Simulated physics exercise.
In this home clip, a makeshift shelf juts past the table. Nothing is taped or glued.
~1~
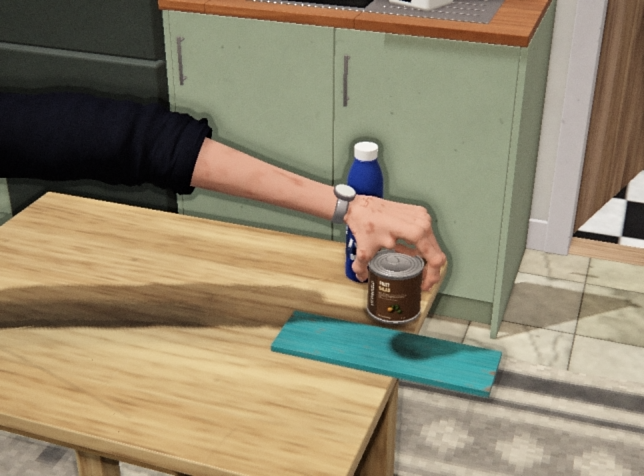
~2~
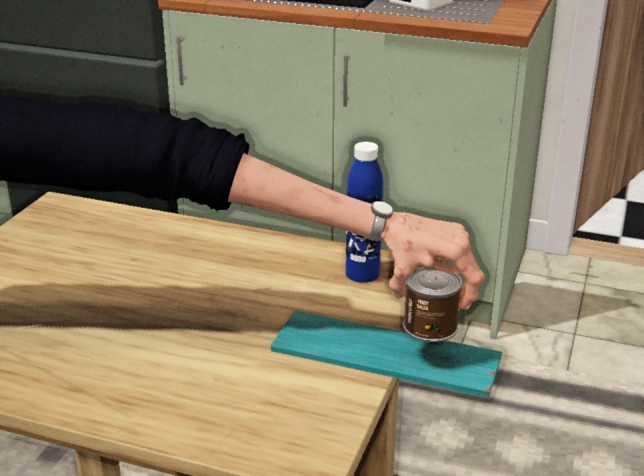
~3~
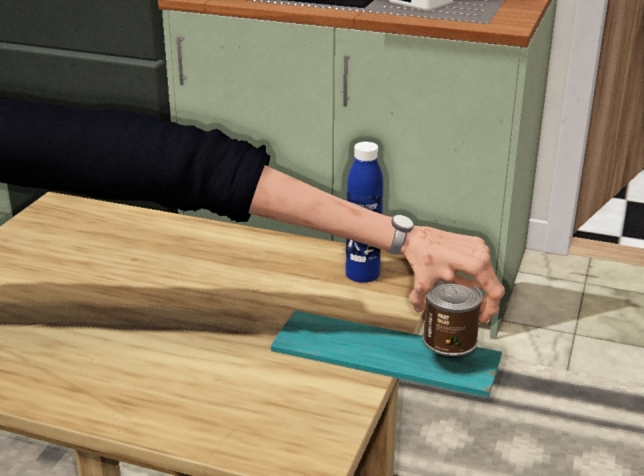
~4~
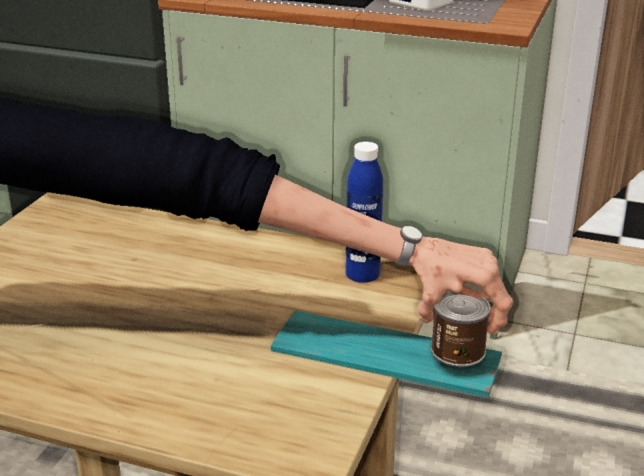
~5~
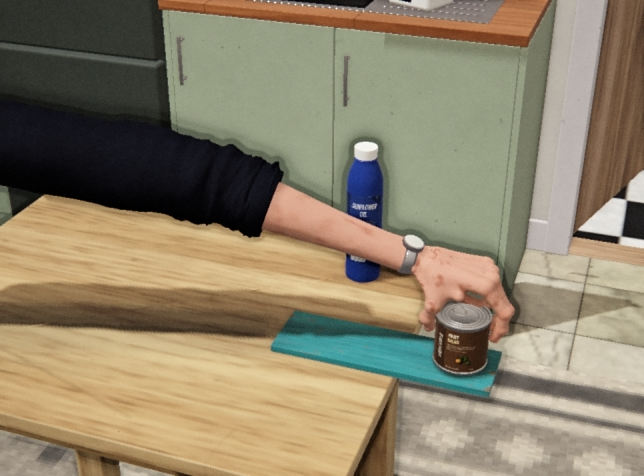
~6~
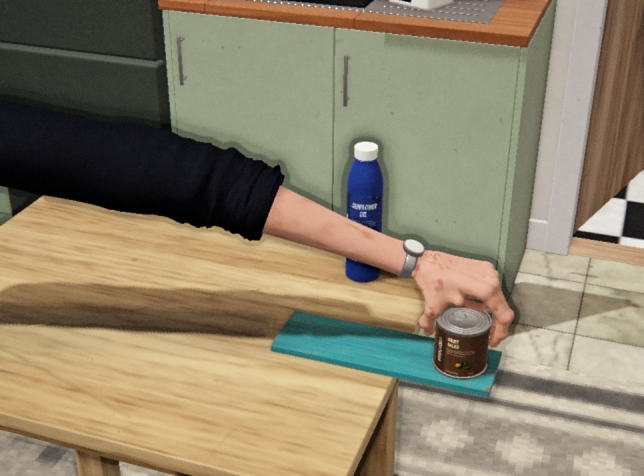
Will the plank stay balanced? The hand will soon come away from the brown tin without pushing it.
No.
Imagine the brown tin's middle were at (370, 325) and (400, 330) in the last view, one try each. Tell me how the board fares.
Result 1: Stable; result 2: Stable.
Then, 0.50 s on from there, brown tin and turquoise board now down on the floor or falling.
Then, 0.70 s on from there, things are still on the move.
In the end, down on the floor or falling, brown tin and turquoise board; blue bottle unmoved. The board tips off the edge.
